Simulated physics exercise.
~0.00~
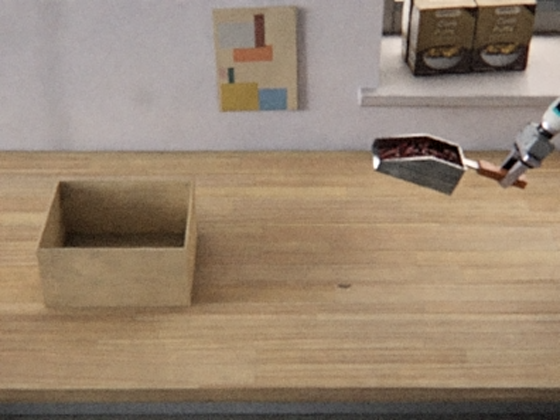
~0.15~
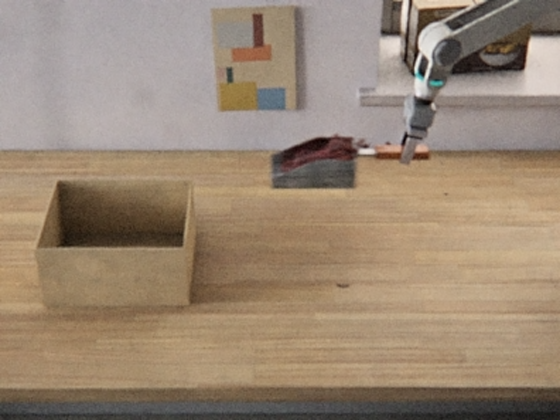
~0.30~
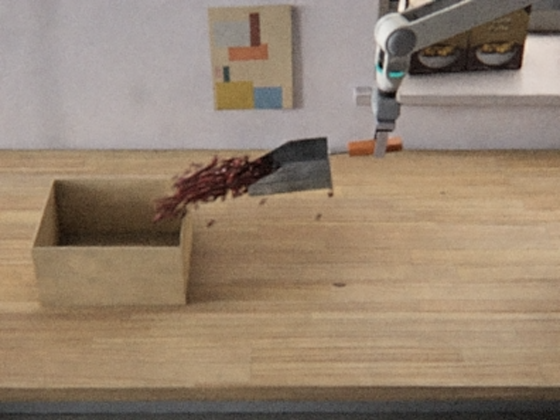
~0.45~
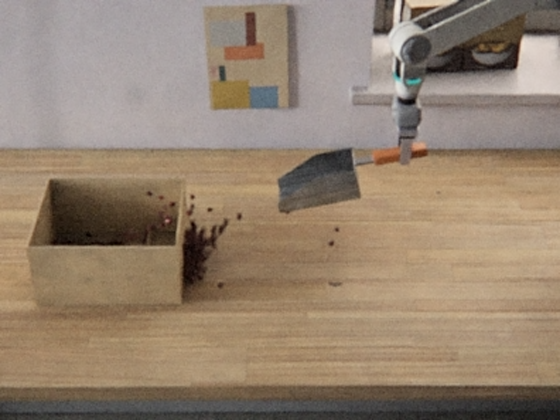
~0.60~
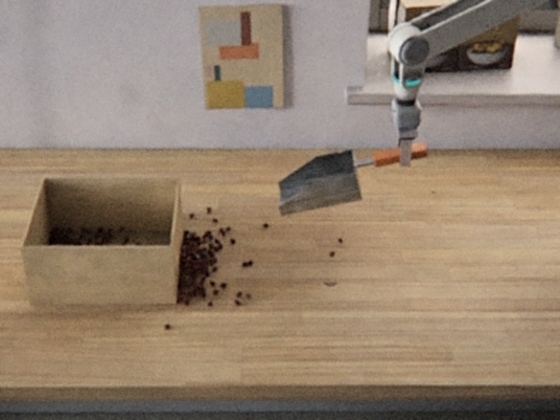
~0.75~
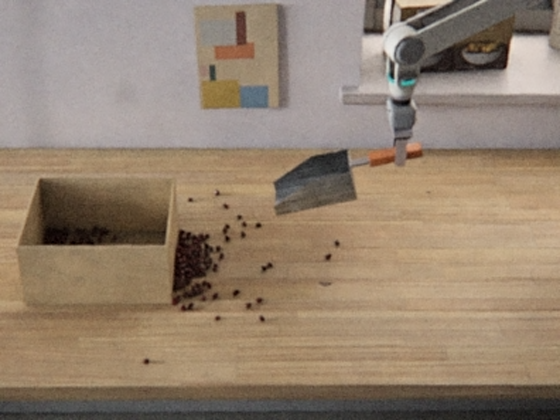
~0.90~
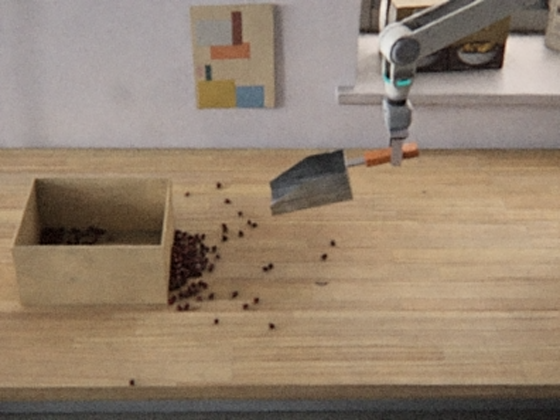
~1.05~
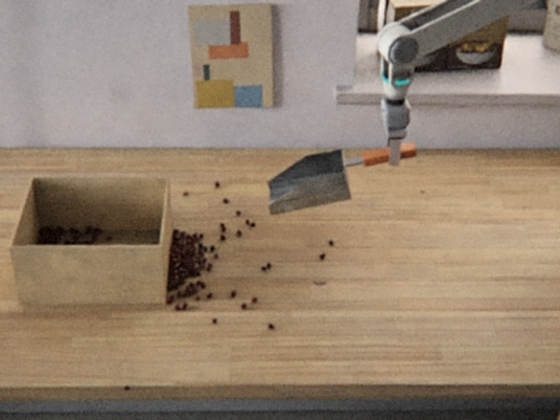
A robot arm swept a scoop of dark red beans leftward and flung them toward an open box, then drew back slightly and held still. Many landed inside, while the rest piled against the box's right side and scattered across the wooden table.
